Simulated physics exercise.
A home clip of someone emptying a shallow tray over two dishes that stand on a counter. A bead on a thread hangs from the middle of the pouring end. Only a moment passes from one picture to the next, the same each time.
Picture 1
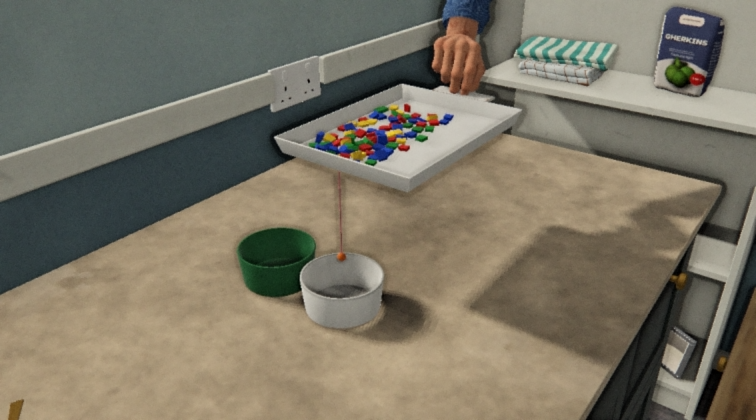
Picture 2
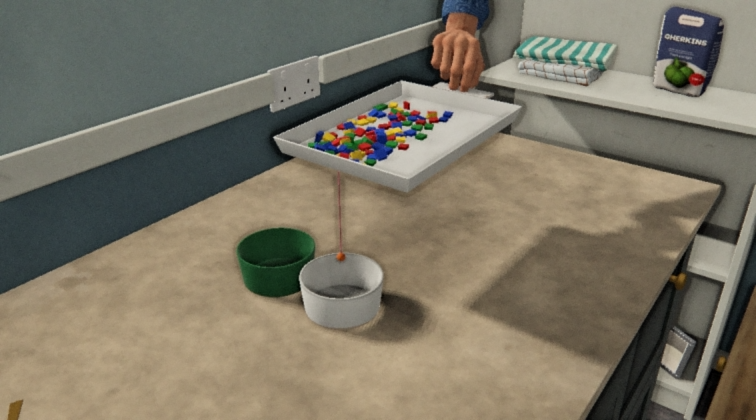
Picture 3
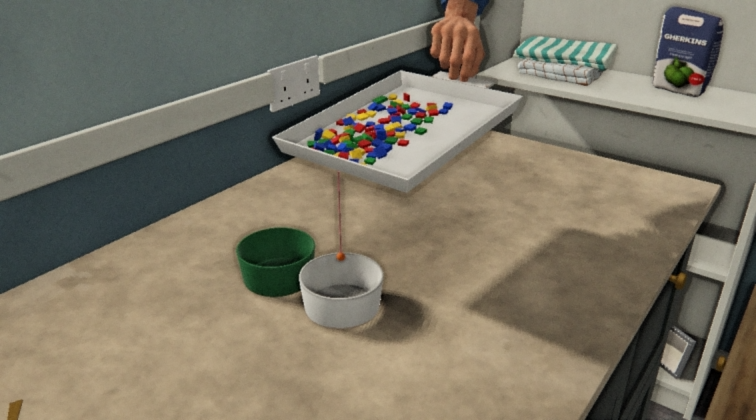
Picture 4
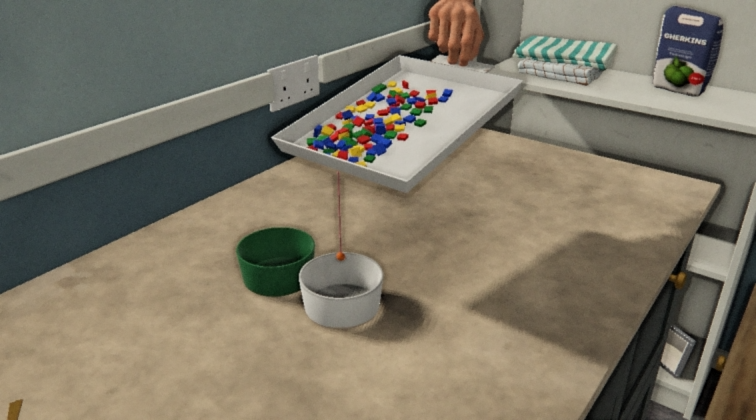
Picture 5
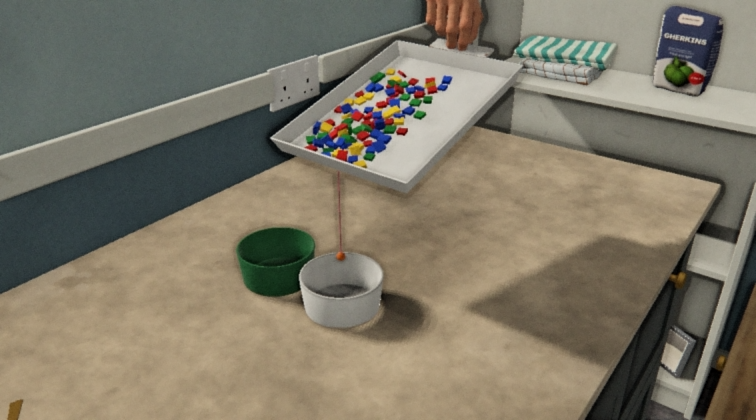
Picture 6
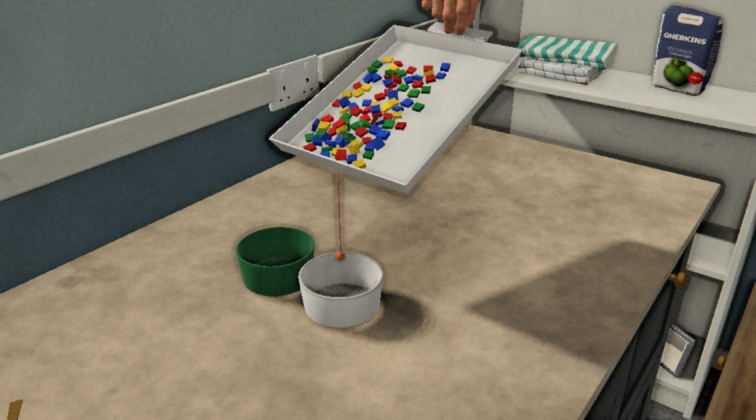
A hand at the far end of a white tray of colourful little tiles slowly raised that end, tilting the tray toward the front above a green dish and a white dish on the counter.
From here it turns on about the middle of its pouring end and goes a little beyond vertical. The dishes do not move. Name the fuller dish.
Fuller: The right-hand dish.
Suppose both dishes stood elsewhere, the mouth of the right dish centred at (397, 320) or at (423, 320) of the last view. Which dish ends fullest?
First the left-hand dish, then the left dish.
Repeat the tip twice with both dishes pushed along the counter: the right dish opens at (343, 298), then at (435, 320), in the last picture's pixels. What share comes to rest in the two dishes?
First some 80, then 40 per cent.
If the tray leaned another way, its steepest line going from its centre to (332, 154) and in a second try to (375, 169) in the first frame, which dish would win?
One: The left one. Two: The right one.
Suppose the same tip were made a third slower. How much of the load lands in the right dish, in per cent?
About 40 per cent.
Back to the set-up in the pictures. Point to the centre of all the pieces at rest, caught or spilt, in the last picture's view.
Close to (313, 317).
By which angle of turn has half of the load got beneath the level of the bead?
Near 115 degrees.
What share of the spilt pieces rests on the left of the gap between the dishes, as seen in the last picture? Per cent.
Some 60 per cent.
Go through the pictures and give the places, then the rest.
In the first picture, corners of the pouring end at (282, 137) and (408, 175), level; middle of the load at (373, 134), mosaic tiles; left dish at (250, 277); right dish at (316, 308); bead on its thread at (342, 257).
In the second picture, corners of the pouring end at (281, 137) and (407, 175), level; middle of the load at (372, 133).
In the third picture, corners of the pouring end at (280, 136) and (406, 176), tipped barely, level across its low end; middle of the load at (371, 129).
In the fourth picture, corners of the pouring end at (279, 136) and (405, 177), tipped a little, level across its low end; middle of the load at (371, 122).
In the fifth picture, corners of the pouring end at (278, 136) and (405, 178), tipped a little, level across its low end; middle of the load at (370, 116).
In the sixth picture, corners of the pouring end at (277, 137) and (404, 179), tipped clearly, level across its low end; middle of the load at (368, 110); left dish at (249, 276); right dish at (315, 307).
Soon, tray tipped steeply; nearly all on the tray; a stray few in the air.
A while on, tray tipped past a quarter turn; about half on the tray; a small part in the right dish; a small part outside both; about a third in the air.
Towards the end, tray tipped past a quarter turn; about a third in the right dish; a small part in the left dish; about two thirds outside both.
Finally, tray tipped past a quarter turn; about a third in the right dish; a small part in the left dish; about two thirds outside both.
